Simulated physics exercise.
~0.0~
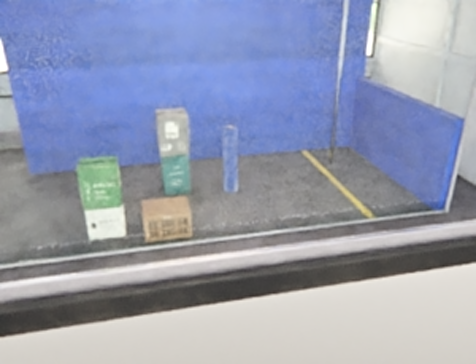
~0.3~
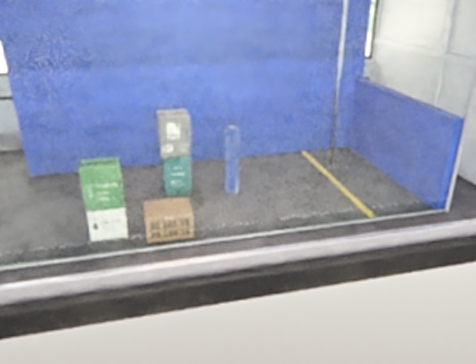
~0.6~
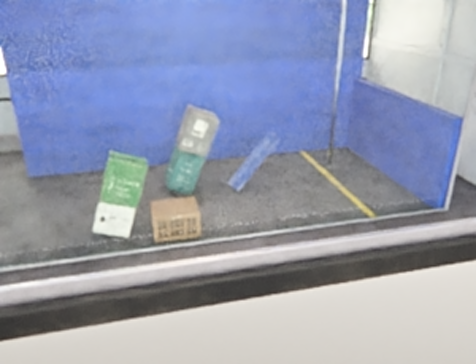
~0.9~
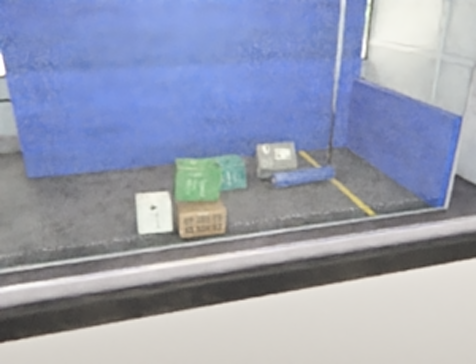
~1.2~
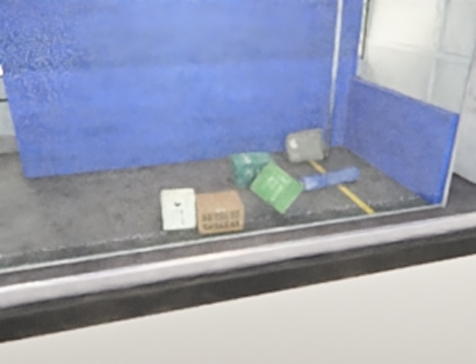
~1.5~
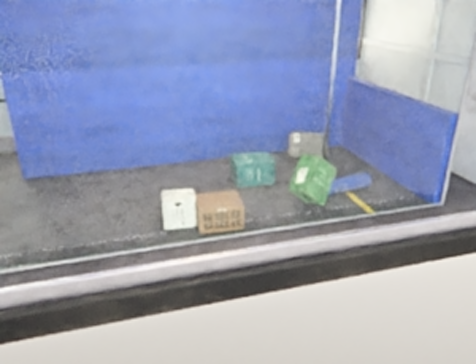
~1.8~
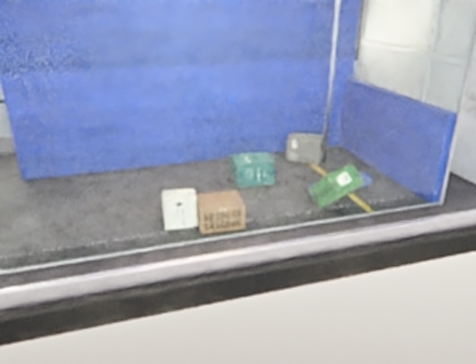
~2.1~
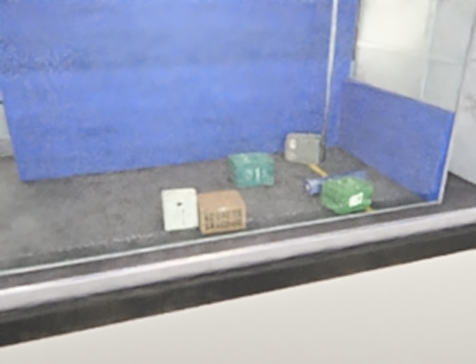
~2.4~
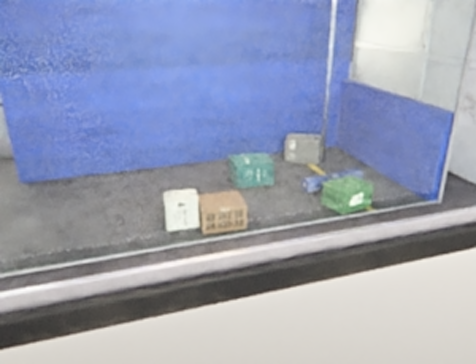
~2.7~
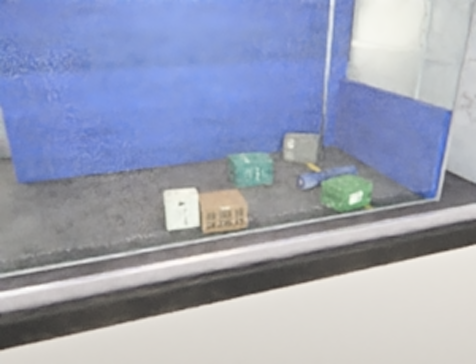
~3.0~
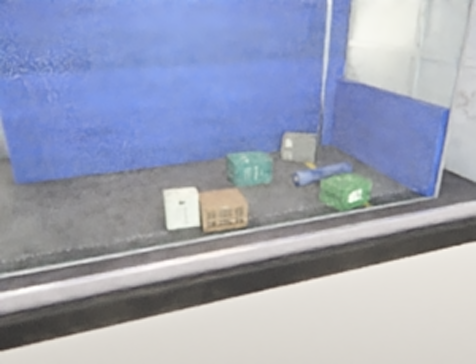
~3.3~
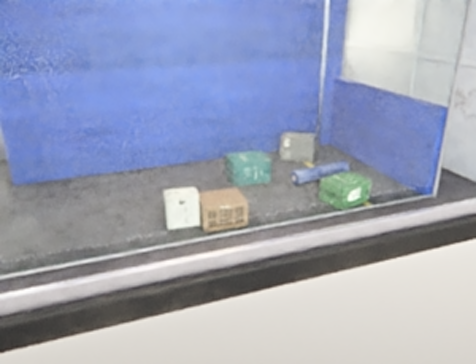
To begin with, a green pack stands on a white carton beside a brown crate, with a grey pack on a teal one and a blue roll upright nearby, all left of a yellow line. The stacks and the roll lean right, then topple as the crate slides the same way. The white carton and teal pack soon settle on their sides, while the grey pack comes to rest farther back. The green pack keeps tumbling right, and the roll shifts and rolls back slightly. Finally everything lies scattered and still, with the green pack short of the line.
